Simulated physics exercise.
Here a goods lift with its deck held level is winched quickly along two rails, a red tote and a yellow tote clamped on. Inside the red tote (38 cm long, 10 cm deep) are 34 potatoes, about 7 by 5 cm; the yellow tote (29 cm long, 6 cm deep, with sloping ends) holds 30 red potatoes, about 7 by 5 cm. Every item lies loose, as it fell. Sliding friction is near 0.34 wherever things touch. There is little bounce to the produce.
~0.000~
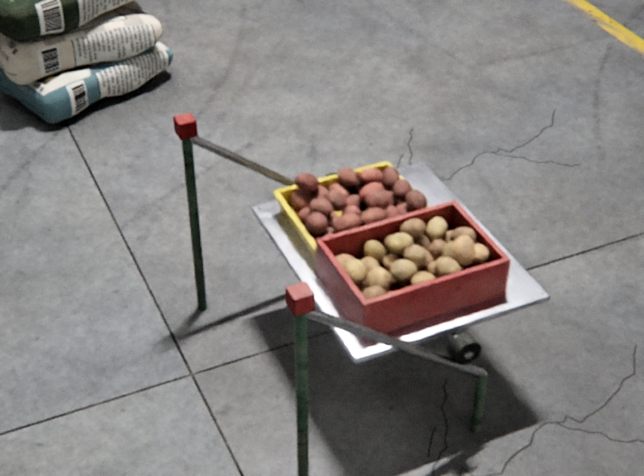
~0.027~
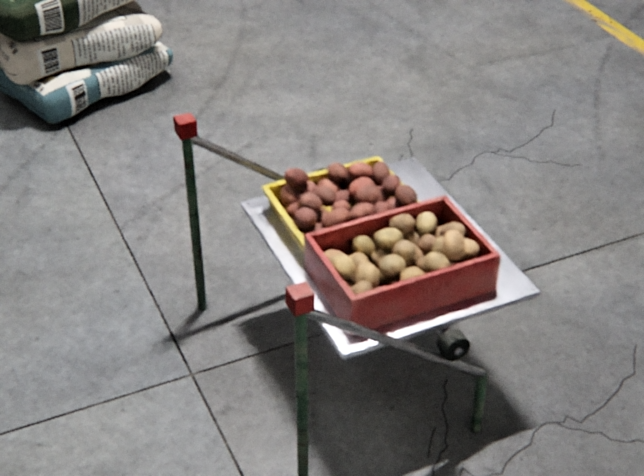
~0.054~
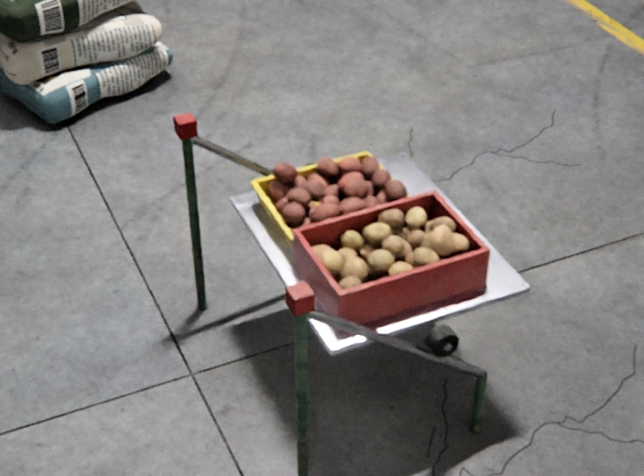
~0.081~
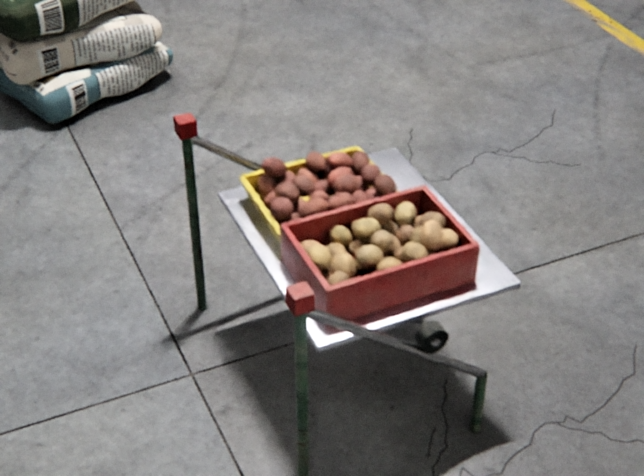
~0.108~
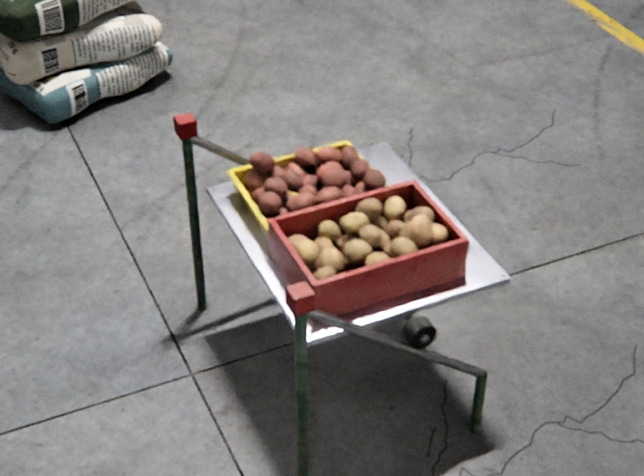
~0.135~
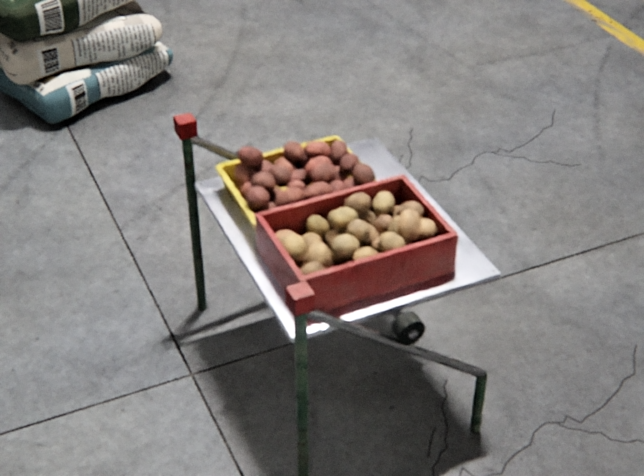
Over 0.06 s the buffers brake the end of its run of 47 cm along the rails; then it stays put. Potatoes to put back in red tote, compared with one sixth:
Fewer.
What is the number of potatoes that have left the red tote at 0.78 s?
About 0.
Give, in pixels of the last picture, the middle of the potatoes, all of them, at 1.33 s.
They're centred near (259, 217).
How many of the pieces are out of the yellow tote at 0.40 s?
Yellow tote: Roughly 3 out by then.
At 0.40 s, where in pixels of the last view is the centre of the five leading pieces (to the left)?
Around pixel (160, 162).
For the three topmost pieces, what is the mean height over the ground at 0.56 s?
I'd say near 78 cm.
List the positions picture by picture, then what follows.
In the first picture (we follow the rim corner now nearest the camera), red tote at (368, 301); yellow tote (its farthest corner) at (386, 163); 0 cm up the rails; nothing out yet.
In the second picture, red tote at (356, 297); yellow tote at (377, 158); 4 cm up the rails.
In the third picture, red tote at (343, 292); yellow tote at (367, 153); 8 cm up the rails.
In the fourth picture, red tote at (331, 287); yellow tote at (356, 147); 12 cm up the rails.
In the fifth picture, red tote at (318, 282); yellow tote at (346, 142); 17 cm up the rails.
In the sixth picture, red tote at (305, 277); yellow tote at (336, 137); 21 cm up the rails; nothing out yet.
After 0.28 s, it meets the buffers.
After 0.40 s, 0 of 34 out of the red tote and 3 of 30 out of the yellow tote.
After 0.56 s, 0 of 34 out of the red tote and 5 of 30 out of the yellow tote.
After 0.78 s, 0 of 34 out of the red tote and 7 of 30 out of the yellow tote.
Outcome (at 1.33 s), 0 of 34 out of the red tote and 7 of 30 out of the yellow tote. Asked share, 0 of 34, 0 per cent.
